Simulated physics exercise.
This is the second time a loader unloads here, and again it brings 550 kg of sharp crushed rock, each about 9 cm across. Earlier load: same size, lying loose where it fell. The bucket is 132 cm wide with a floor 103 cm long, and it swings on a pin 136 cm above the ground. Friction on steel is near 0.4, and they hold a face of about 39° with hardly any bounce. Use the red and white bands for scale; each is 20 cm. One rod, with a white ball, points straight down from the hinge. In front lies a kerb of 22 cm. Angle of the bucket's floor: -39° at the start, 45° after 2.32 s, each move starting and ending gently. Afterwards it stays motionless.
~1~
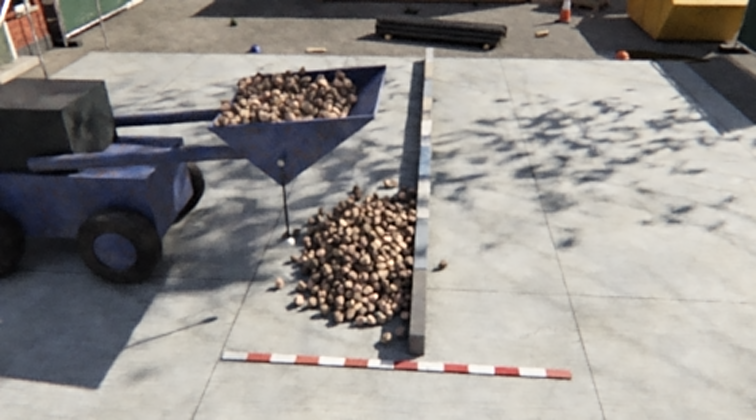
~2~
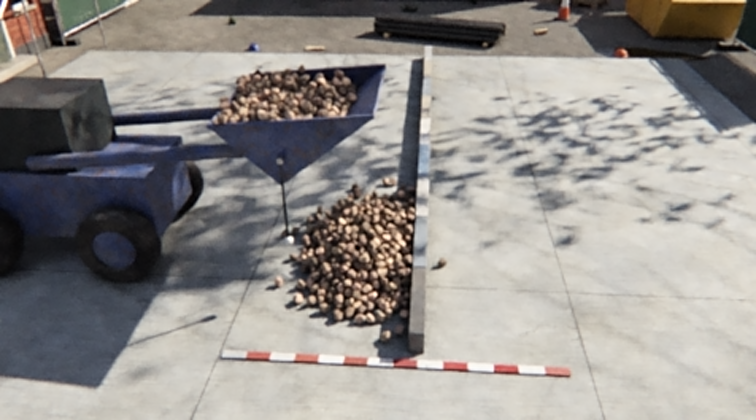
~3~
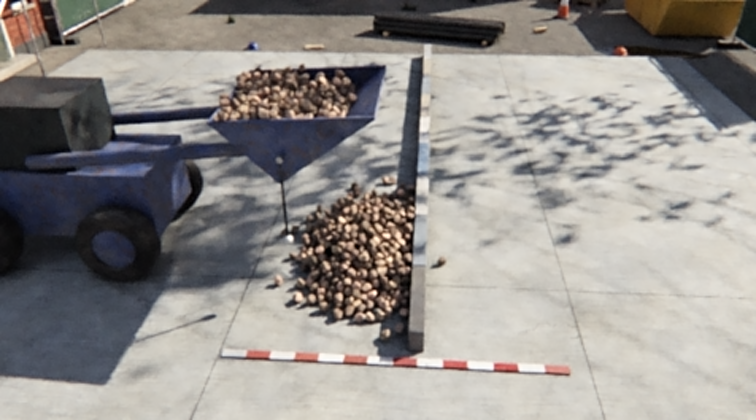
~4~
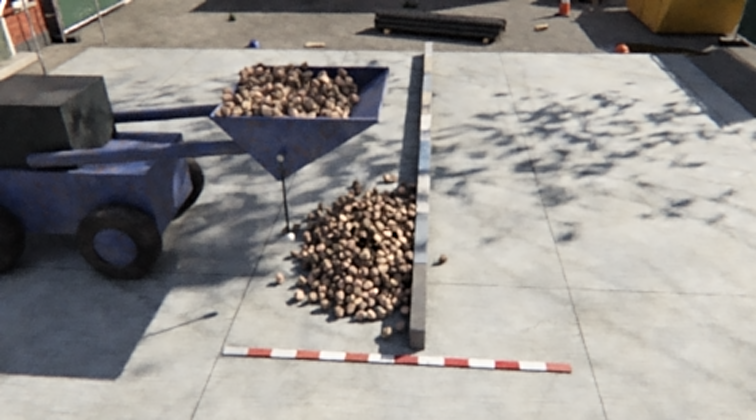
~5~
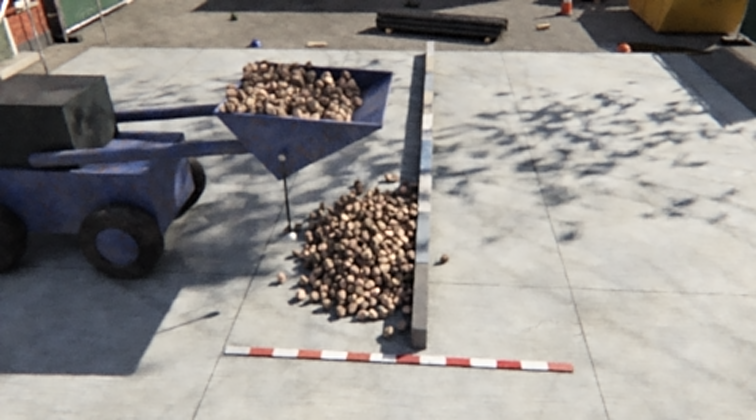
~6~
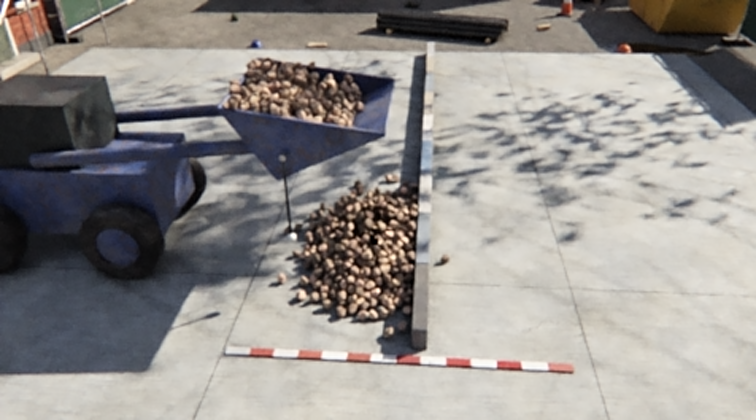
On a sunlit concrete yard, a blue loader holds a raised bucket of brown stones above a loose heap lying against a low kerb; the bucket slowly tilts slightly forward, its stones shifting a little, while the heap stays still.
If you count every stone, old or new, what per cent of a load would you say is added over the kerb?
I would say about 14 per cent.
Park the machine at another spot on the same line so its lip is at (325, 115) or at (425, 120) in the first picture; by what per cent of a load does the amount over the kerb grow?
Case one about 0 %, case two about 70 %.
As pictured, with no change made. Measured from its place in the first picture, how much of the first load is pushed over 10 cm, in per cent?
I'd put it at about 5 per cent.
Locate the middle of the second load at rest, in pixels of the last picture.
Roughly at (393, 227) in the last picture.
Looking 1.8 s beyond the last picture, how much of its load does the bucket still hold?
Roughly 15 per cent is still inside.
Then, 1.1 s after the last picture the floor is at 32°; in per cent of one load, 96 in the bucket, 104 on this side of the kerb; the foremost stones are at (417, 236).
Then, 1.8 s after the last picture the floor is at 45°; in per cent of one load, 17 in the bucket, 181 on this side of the kerb, 2 over the kerb; the foremost stones are at (449, 237).
Then, 2.2 s after the last picture the floor is at 45°; in per cent of one load, 0 in the bucket, 189 on this side of the kerb, 11 over the kerb; the foremost stones are at (489, 256).
Then, 5.0 s after the last picture the floor is at 45°; in per cent of one load, 0 in the bucket, 186 on this side of the kerb, 14 over the kerb; the foremost stones are at (506, 246). Net gain over the kerb, 14.
